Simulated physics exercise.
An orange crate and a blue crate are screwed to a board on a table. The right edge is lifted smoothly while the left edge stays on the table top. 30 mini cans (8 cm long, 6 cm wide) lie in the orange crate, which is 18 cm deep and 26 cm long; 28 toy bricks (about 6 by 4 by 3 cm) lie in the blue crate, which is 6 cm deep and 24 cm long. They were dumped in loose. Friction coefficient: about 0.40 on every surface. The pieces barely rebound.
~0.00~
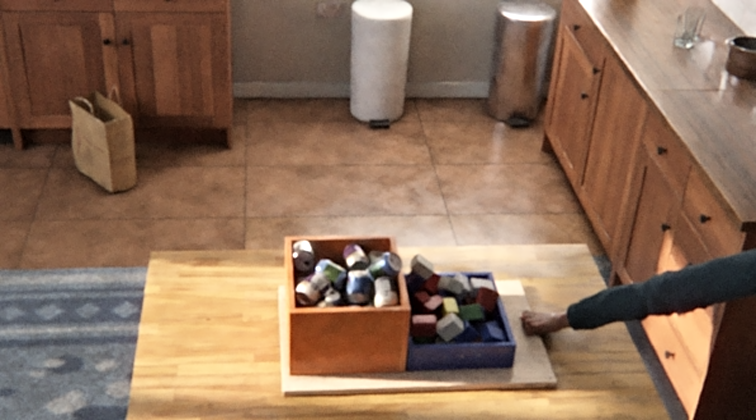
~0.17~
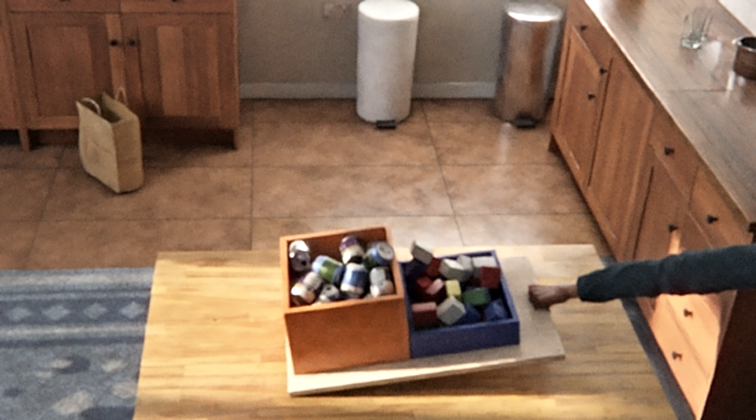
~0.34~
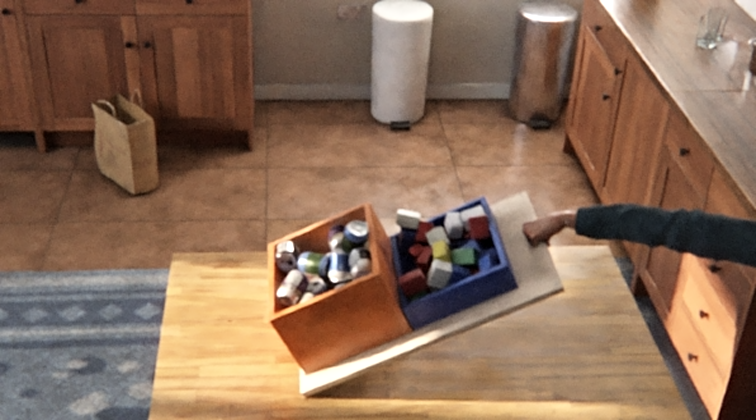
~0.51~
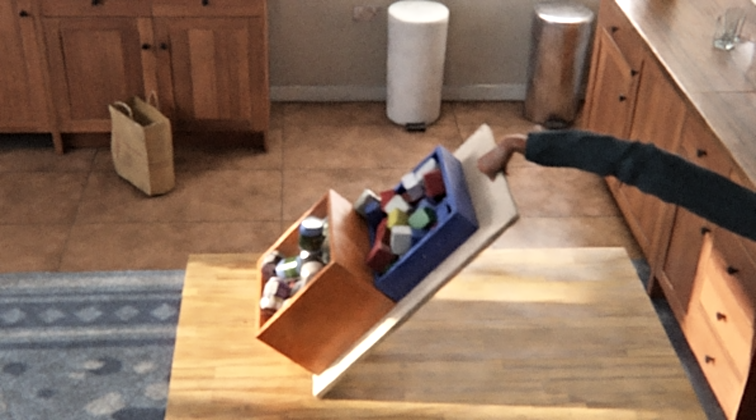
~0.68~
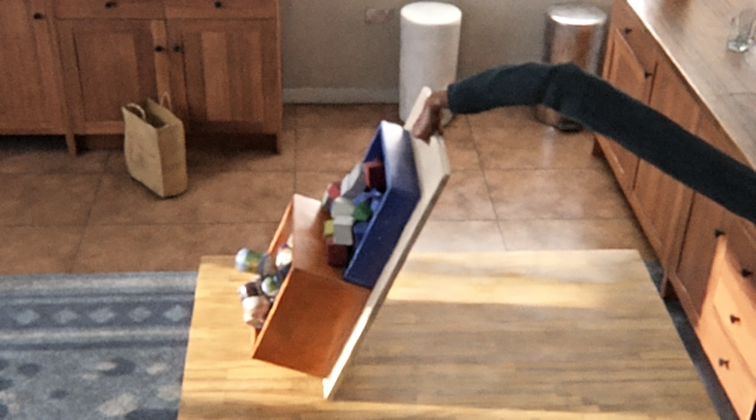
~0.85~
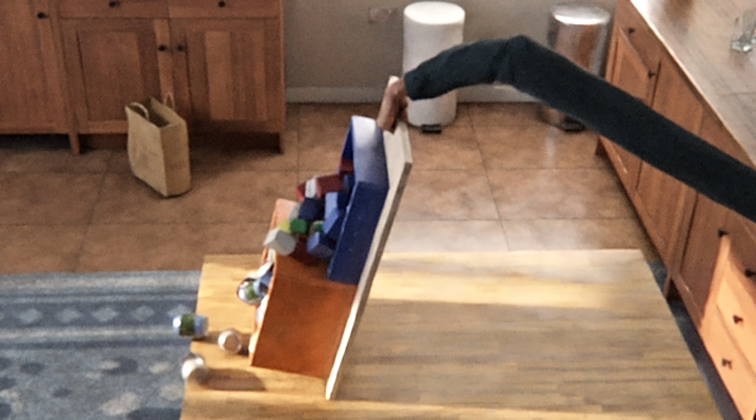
A board holding an orange crate of cans and a blue crate of bricks tilting steeply as a hand lifts its right end, cans tumbling out.
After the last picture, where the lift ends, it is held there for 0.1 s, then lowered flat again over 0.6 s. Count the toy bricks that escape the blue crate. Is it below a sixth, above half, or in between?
From a sixth to a half of the toy bricks leave the blue crate.
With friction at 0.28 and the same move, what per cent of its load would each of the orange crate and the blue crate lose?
In that case orange crate 10, blue crate 20 per cent.
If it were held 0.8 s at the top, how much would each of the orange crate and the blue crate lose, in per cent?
In that case orange crate 30, blue crate 20 per cent.
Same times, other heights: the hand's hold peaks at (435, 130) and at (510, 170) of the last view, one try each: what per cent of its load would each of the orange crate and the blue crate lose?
Orange crate 10 then 0, blue crate 20 then 10 per cent.
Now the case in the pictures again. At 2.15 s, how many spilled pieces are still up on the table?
Some 8 pieces.
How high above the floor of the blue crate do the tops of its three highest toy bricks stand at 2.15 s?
About 9 cm.
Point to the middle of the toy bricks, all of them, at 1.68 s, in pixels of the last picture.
Around (477, 324).
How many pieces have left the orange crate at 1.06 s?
Out by then, roughly: Orange crate 8.
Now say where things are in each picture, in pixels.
In the first picture (each is followed by its nearest rim corner in this view; the camera pans a little), blue crate, (414, 346); orange crate, (295, 311); 0° from level; none out.
The second picture shows blue crate, (415, 333); orange crate, (289, 311); 8° from level.
The third picture shows blue crate, (407, 305); orange crate, (273, 317); 27° from level.
The fourth picture shows blue crate, (379, 281); orange crate, (258, 333); 49° from level.
The fifth picture shows blue crate, (346, 274); orange crate, (253, 352); 68° from level; 6 out, the lowest can at (254, 299).
The sixth picture shows blue crate, (329, 273); orange crate, (251, 360); 76° from level; 11 out, the lowest can at (195, 369).
After 1.06 s, tilt 69°; orange crate 23 in, 7 out and blue crate 18 in, 10 out.
After 1.32 s, tilt 25°; orange crate 22 in, 8 out and blue crate 18 in, 10 out.
After 1.68 s, tilt 0°; orange crate 22 in, 8 out and blue crate 18 in, 10 out.
Outcome (at 2.15 s), orange crate 22 in, 8 out and blue crate 18 in, 10 out. Asked share, 10 of 28, 36 per cent.
